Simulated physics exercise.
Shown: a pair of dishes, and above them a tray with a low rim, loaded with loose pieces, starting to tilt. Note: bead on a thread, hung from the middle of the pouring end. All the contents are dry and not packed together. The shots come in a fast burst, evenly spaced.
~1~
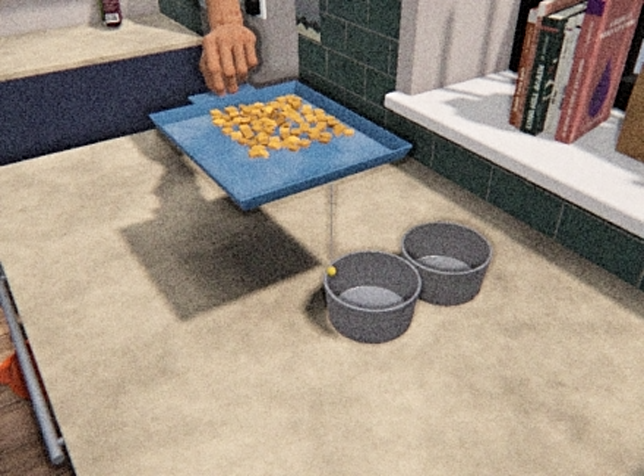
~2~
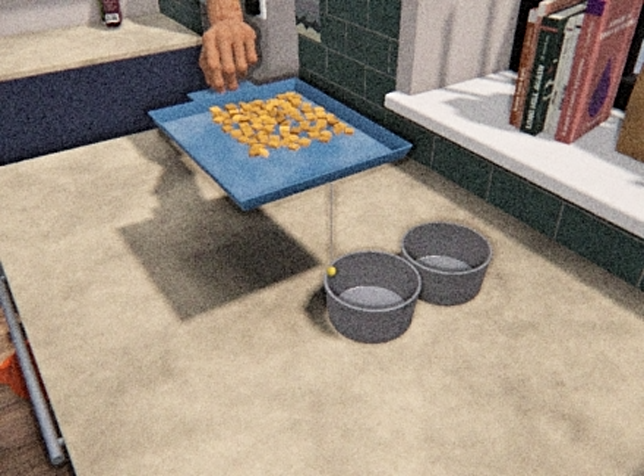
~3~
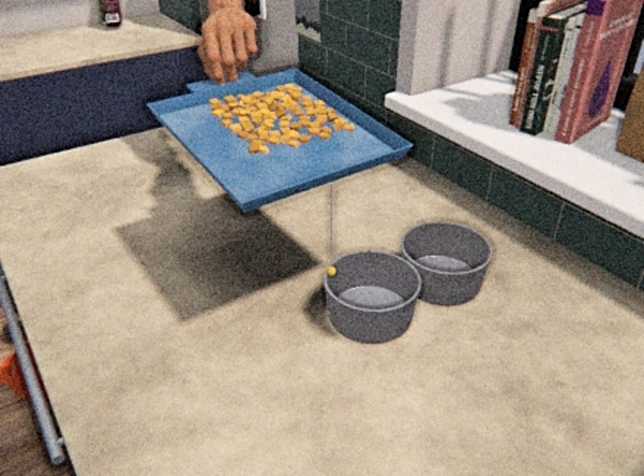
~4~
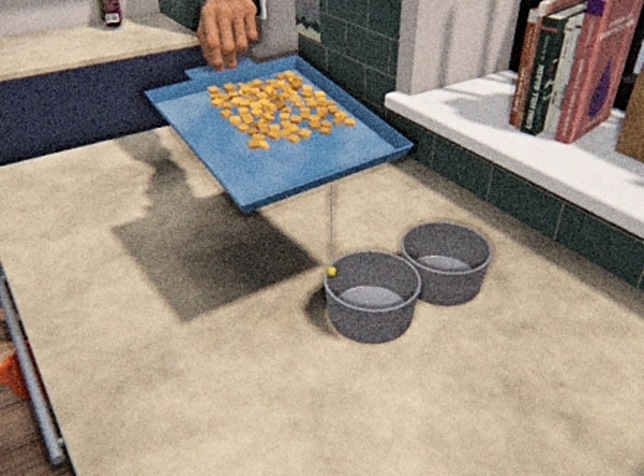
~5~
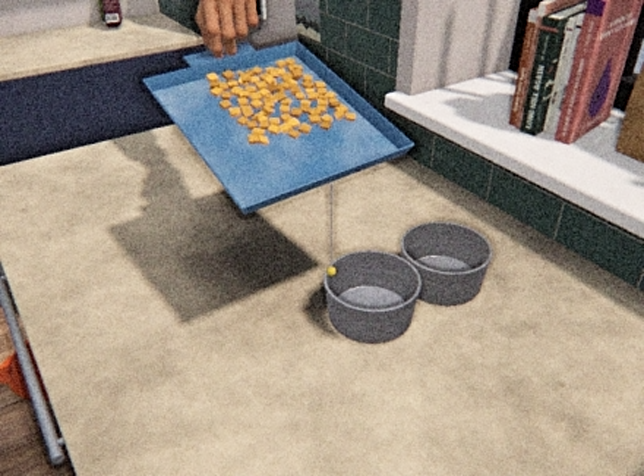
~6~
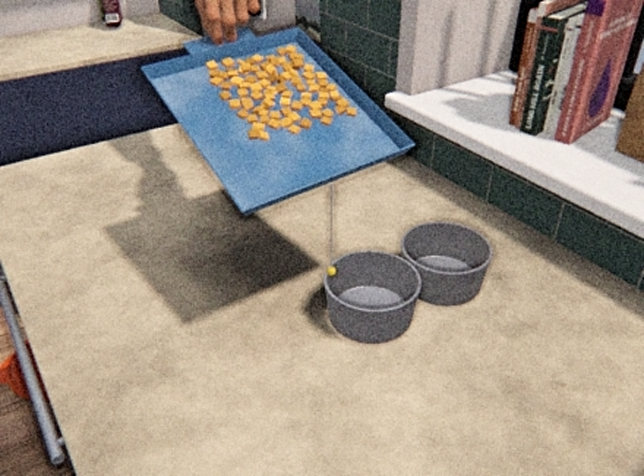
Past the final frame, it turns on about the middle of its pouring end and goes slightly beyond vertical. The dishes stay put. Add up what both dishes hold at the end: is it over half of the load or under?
It comes to under half.
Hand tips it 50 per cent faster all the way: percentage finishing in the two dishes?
That comes out at roughly 10 per cent.
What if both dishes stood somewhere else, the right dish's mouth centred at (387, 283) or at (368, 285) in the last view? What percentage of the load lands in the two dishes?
Close to 90 in a hundred, then close to 90 in a hundred.
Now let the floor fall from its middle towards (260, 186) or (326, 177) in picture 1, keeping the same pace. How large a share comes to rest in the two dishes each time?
The first comes to 0 %, while the second comes to 50 %.
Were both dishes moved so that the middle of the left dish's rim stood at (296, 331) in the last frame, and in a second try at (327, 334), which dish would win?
The dish at left, then the dish at left.
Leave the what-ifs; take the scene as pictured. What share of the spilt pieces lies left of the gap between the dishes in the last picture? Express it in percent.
Close to 100 in a hundred.
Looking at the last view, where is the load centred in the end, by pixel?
I'd put the middle somewhere around (309, 358).
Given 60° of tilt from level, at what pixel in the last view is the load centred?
The load is centred about (316, 182).
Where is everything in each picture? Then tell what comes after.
Corners of the pouring end at (244, 196) and (404, 145), level; middle of the load at (272, 123), small crackers; left dish at (401, 320); right dish at (475, 283); bead on its thread at (331, 271), in the first frame.
Corners of the pouring end at (244, 196) and (404, 144), level; middle of the load at (271, 121), in the second frame.
Corners of the pouring end at (244, 198) and (405, 144), tipped barely, lowest at the left corner; middle of the load at (271, 115), in the third frame.
Corners of the pouring end at (245, 200) and (405, 143), tipped a little, lowest at the left corner; middle of the load at (271, 106), in the fourth frame.
Corners of the pouring end at (245, 202) and (406, 143), tipped a little, lowest at the left corner; middle of the load at (271, 98), in the fifth frame.
Corners of the pouring end at (245, 204) and (407, 142), tipped clearly, lowest at the left corner; middle of the load at (272, 89); left dish at (401, 320); right dish at (475, 283), in the sixth frame.
Soon, tray tipped steeply; most on the tray; a small part in the air.
A while on, tray tipped right over; about a third on the tray; a small part in the left dish; about half outside both; a small part in the air.
Towards the end, tray tipped past a quarter turn; about a quarter in the left dish; most outside both.
Finally, tray tipped past a quarter turn; about a quarter in the left dish; none in the right dish; most outside both.
